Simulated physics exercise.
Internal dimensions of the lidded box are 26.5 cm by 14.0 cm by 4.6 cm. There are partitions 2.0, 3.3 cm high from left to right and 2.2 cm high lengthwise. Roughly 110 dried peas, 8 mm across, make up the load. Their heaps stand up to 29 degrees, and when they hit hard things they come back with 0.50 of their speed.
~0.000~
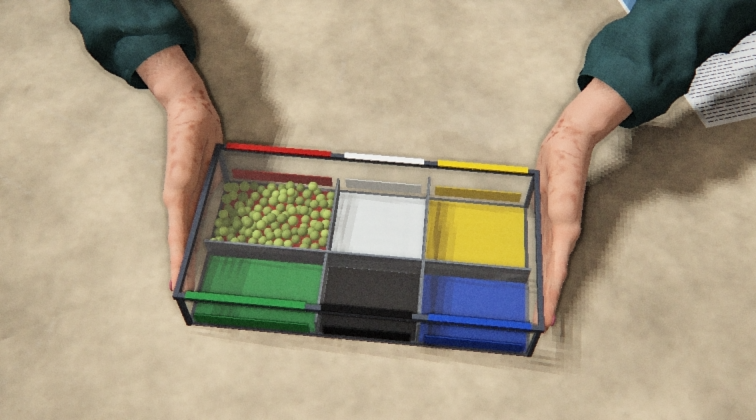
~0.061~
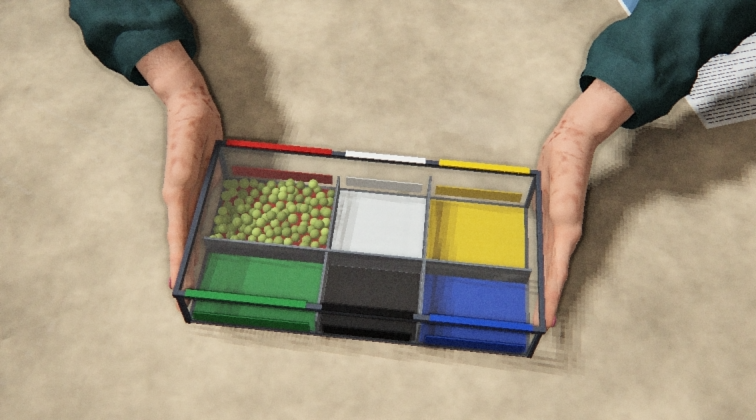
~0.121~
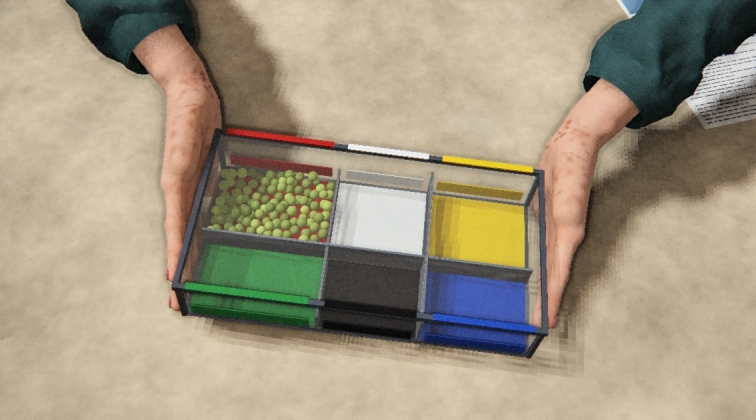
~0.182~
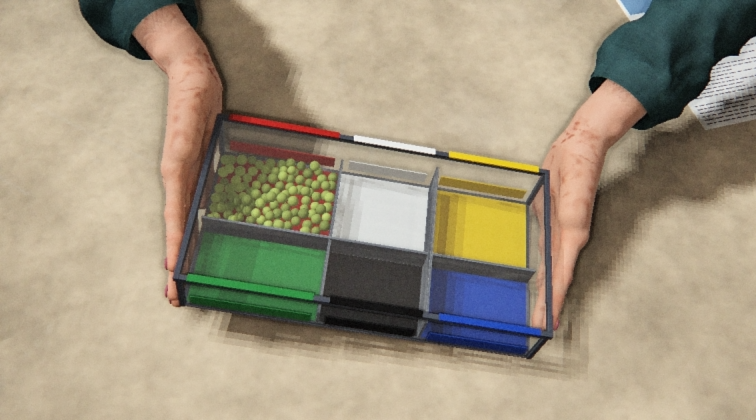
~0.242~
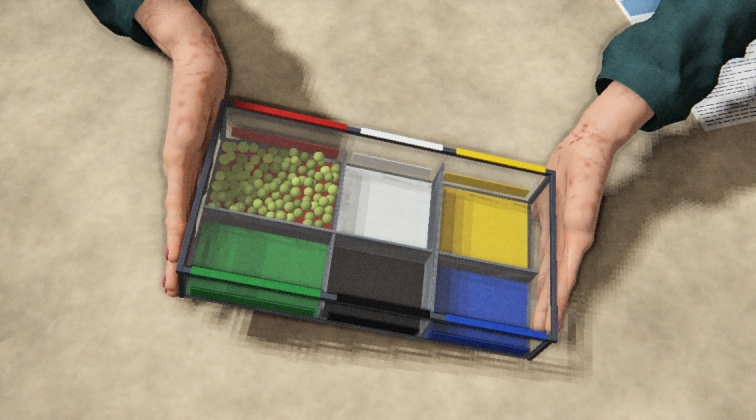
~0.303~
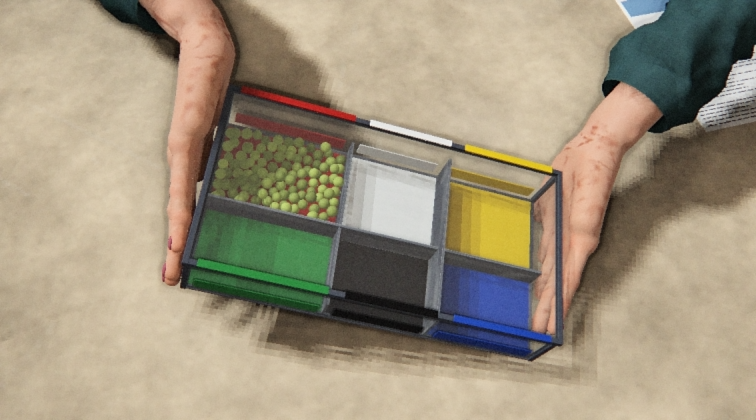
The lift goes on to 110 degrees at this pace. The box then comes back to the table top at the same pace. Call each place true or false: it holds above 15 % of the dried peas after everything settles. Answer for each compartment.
Red: False, blue: True, green: False, yellow: False, white: False, black: False.
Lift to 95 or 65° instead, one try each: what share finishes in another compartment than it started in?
I'd expect close to 95 and then close to 25 per cent.
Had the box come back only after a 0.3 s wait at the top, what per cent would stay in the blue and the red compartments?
That would leave blue with 95 percent and red with 0 percent.
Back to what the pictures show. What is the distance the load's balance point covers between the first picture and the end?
The balance point ends up some 20.0 centimetres from where it began.
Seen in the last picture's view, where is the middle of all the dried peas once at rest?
I'd say roughly (501, 318).
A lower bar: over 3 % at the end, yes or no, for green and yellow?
Green: False; yellow: True.
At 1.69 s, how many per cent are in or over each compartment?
In per cent: Red 10, blue 45, green 0, yellow 5, white 20, black 20.
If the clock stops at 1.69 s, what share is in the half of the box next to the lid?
Around 90 %.
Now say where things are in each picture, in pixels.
Box tilt 0 degrees, front corners at (179, 294) and (539, 327); red 100 %, in the first picture.
Box tilt 1 degrees, front corners at (179, 292) and (540, 328), in the second picture.
Box tilt 4 degrees, front corners at (178, 284) and (542, 330), lowest corner right front, in the third picture.
Box tilt 9 degrees, front corners at (180, 276) and (547, 333), lowest corner right front, in the fourth picture.
Box tilt 13 degrees, front corners at (183, 268) and (552, 336), lowest corner right front, in the fifth picture.
Box tilt 17 degrees, front corners at (189, 260) and (557, 340), lowest corner right front; red 100 %. Its pace works out near 70 degrees a second, in the sixth picture.
After 1.69 s, tilt 110 degrees; red 10 %, blue 45 %, yellow 5 %, white 20 %, black 20 %.
After 2.62 s, tilt 50 degrees; blue 90 %, yellow 5 %, black 5 %.
After 3.54 s, tilt 0 degrees; blue 90 %, yellow 5 %, black 5 %.
By 4.0 s all is still; red 0 %, blue 90 %, green 0 %, yellow 5 %, white 0 %, black 5 %.
